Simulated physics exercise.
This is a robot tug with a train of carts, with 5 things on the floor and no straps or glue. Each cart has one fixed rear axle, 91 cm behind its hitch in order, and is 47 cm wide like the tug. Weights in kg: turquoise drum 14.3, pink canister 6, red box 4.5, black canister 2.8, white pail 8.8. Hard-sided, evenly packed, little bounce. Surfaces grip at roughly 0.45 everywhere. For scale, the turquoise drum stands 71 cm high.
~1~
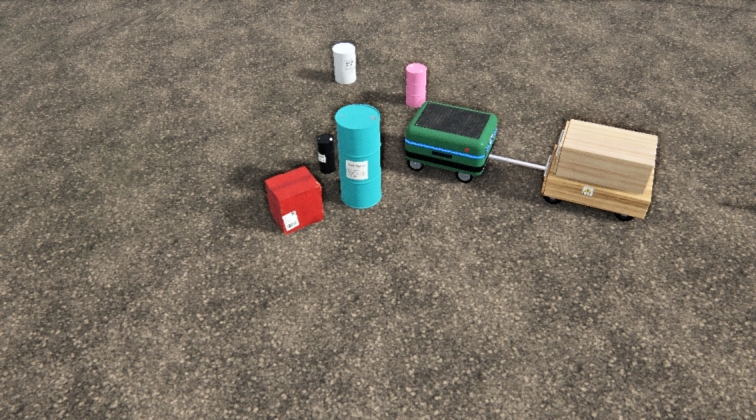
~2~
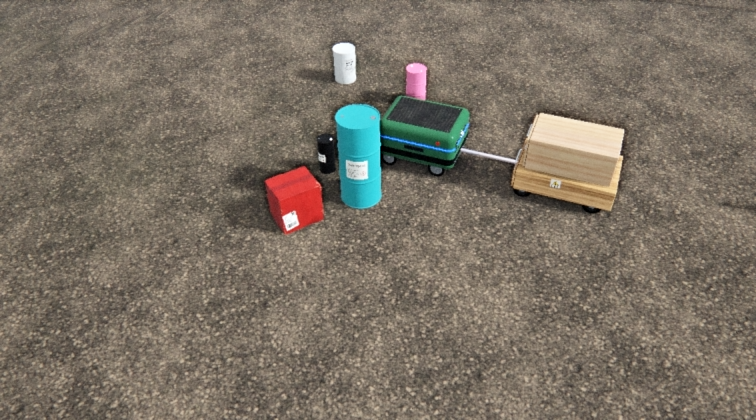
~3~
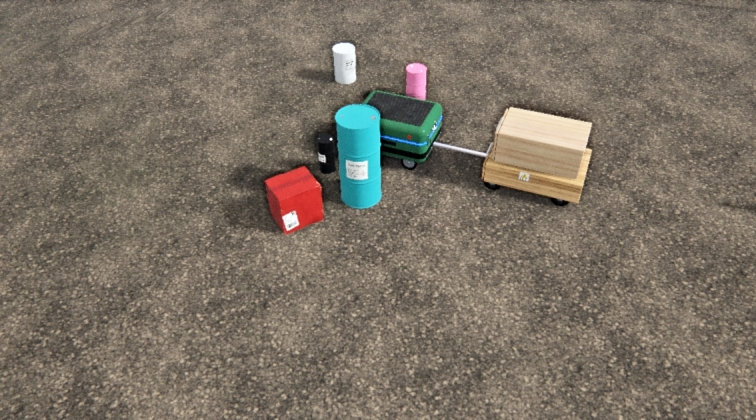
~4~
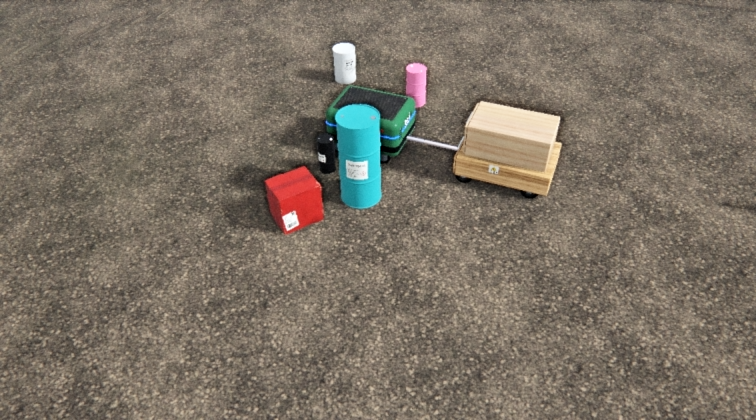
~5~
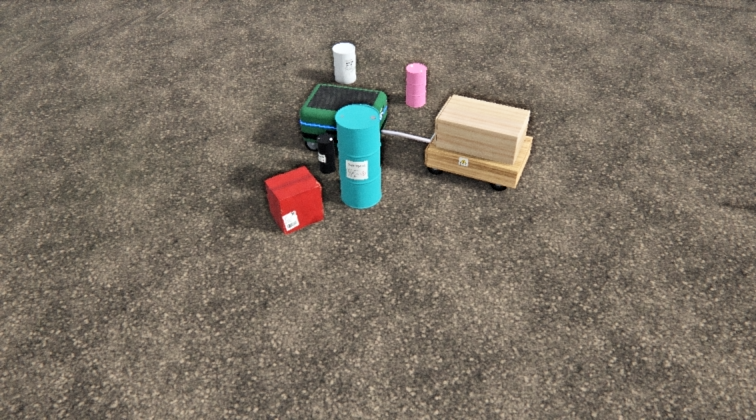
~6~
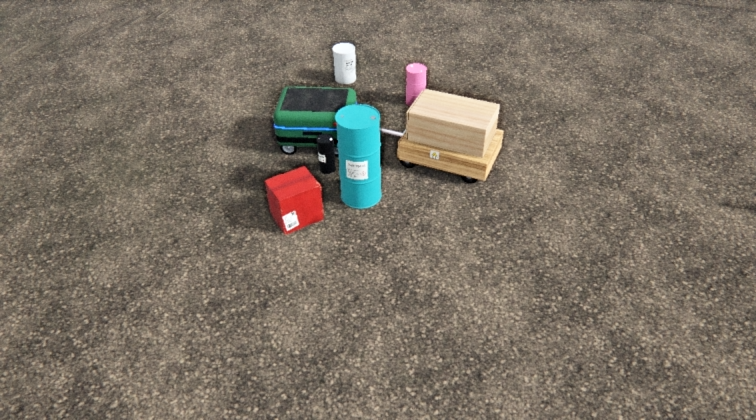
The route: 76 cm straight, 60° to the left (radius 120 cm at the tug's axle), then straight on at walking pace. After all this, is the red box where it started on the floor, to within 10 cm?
The red box holds its spot.
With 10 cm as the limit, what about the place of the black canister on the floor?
The black canister leaves its spot.
Then, 0.90 s later than the last frame, tug has run 165 cm.
Then, 2.10 s later than the last frame, tug has run 234 cm; black canister 13 cm from its spot.
Then, 3.60 s later than the last frame, tug has run 319 cm; black canister 16 cm from its spot.
When it is over, not toppled but over 10 cm from the start, black canister; the other 4 within 10 cm of the start. End places, in pixels of the last picture, red box near (295, 200).
